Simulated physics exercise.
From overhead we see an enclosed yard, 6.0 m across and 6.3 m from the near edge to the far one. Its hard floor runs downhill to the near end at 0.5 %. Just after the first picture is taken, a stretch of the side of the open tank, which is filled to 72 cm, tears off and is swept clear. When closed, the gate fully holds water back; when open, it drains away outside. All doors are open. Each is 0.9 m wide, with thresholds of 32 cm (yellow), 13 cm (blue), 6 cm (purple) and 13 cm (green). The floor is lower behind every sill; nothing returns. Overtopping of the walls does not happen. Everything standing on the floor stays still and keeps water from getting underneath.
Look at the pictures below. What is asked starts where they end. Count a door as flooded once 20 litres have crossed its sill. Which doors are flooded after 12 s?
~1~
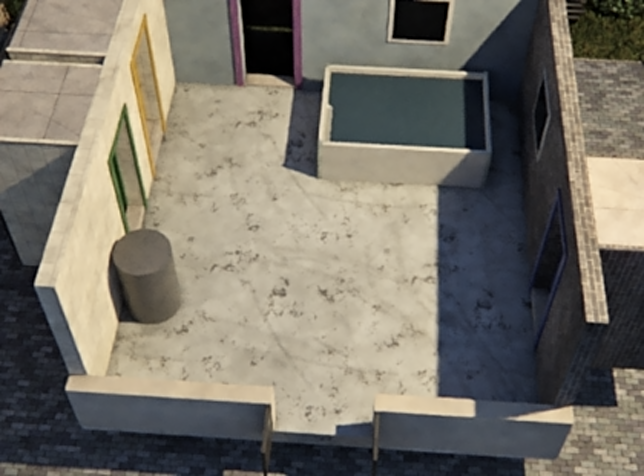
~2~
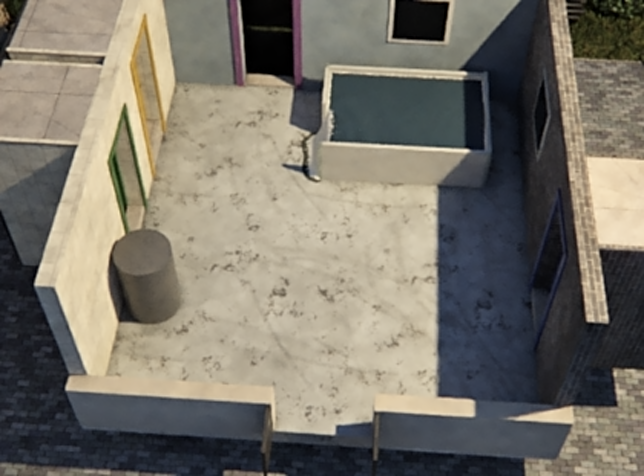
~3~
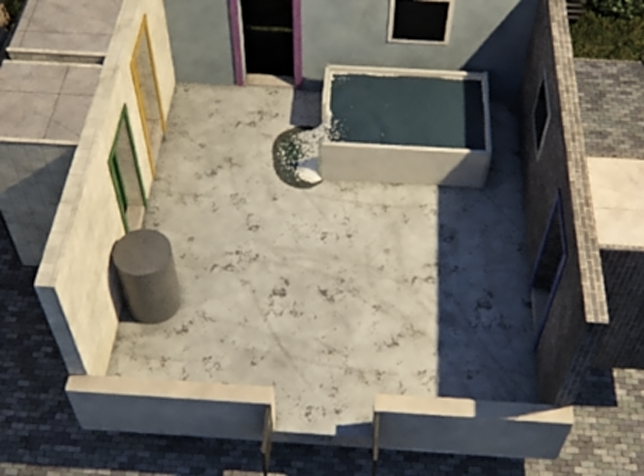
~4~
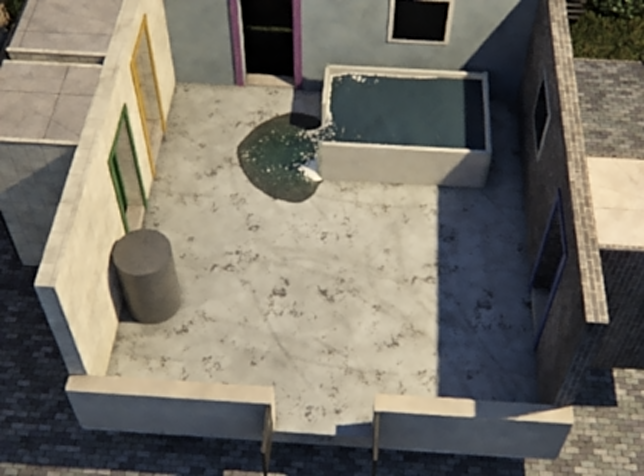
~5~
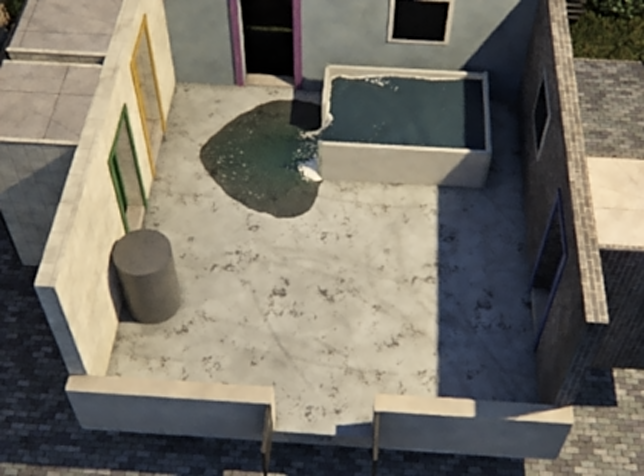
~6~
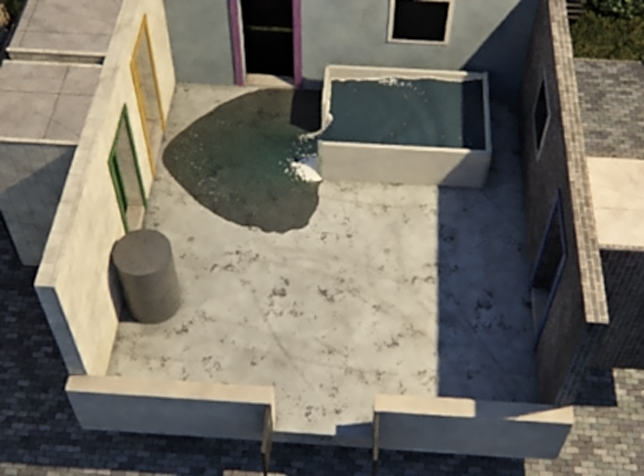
My prediction: For the yellow door I'd say within the limit; for the blue door I'd say within the limit; for the purple door I'd say above the limit; for the green door I'd say above the limit.
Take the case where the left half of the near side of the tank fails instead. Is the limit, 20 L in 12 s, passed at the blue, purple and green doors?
The blue door comes out less than that, the purple door less than that and the green door less than that.
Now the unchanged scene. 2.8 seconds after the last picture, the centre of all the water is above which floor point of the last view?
Around (312, 166).
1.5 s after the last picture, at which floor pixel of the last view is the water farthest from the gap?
Somewhere around (106, 379).
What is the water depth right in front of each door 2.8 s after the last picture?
Centimetres: Yellow 24 / blue 0 / purple 11 / green 23.
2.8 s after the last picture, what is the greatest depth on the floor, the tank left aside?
About 28 cm at most.
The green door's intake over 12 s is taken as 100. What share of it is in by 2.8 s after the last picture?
Estimate: Around 40 per cent.
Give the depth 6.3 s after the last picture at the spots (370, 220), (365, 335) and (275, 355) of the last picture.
Taking the spots in order: 1 cm, 3 cm, 3 cm.
Then, 0.7 s after the last picture water covers 30 % of the floor and is deepest (37 cm) near (312, 158); yellow door 31 cm at the sill, 0 L in, blue door not reached, purple door 5 cm at the sill, 0 L in, green door 19 cm at the sill, 0 L in.
Then, 1.5 s after the last picture water covers 30 % of the floor and is deepest (44 cm) near (128, 283); yellow door 32 cm at the sill, 0 L in, blue door not reached, purple door 3 cm at the sill, 0 L in, green door 21 cm at the sill, 16 L in.
Then, 2.8 s after the last picture water covers 45 % of the floor and is deepest (28 cm) near (131, 273); yellow door 24 cm at the sill, 0 L in, blue door not reached, purple door 11 cm at the sill, 10 L in, green door 23 cm at the sill, 55 L in.
Then, 6.3 s after the last picture water covers 85 % of the floor and is deepest (19 cm) near (143, 274); yellow door 14 cm at the sill, 1 L in, blue door 6 cm at the sill, 0 L in, purple door 8 cm at the sill, 25 L in, green door 18 cm at the sill, 127 L in.
Then, 11.3 s after the last picture water covers 95 % of the floor and is deepest (12 cm) near (143, 274); yellow door 8 cm at the sill, 1 L in, blue door 7 cm at the sill, 0 L in, purple door 7 cm at the sill, 47 L in, green door 11 cm at the sill, 139 L in.
